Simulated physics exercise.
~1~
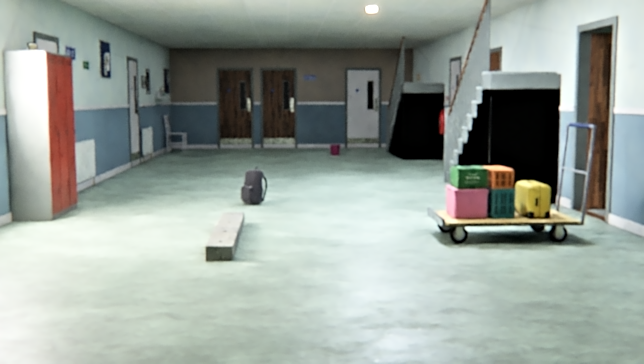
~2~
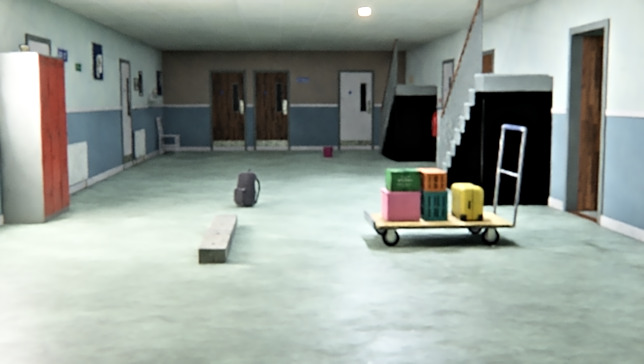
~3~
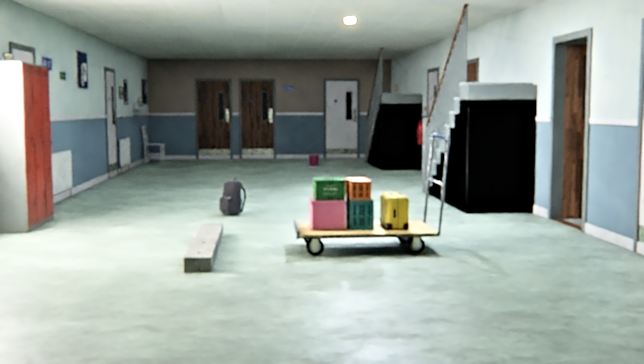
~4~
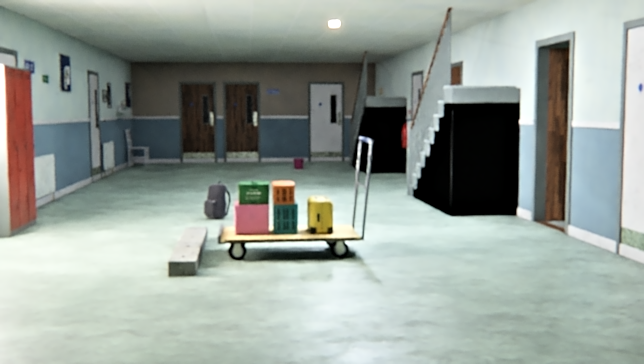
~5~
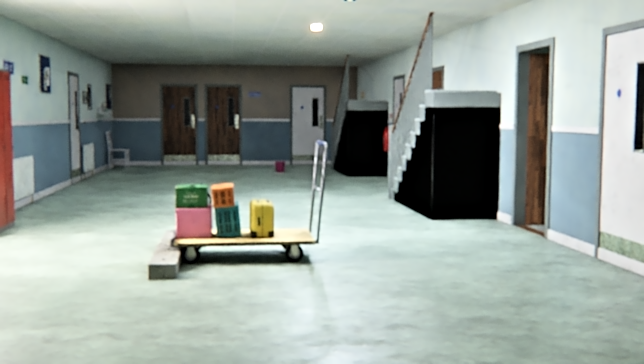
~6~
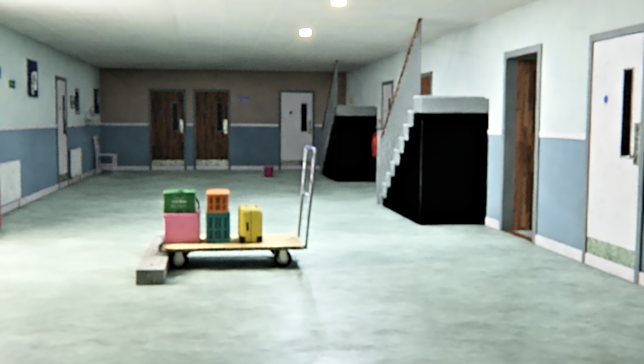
A loaded cart rolls left across the hallway and stops at a kerb, its cargo still aboard.
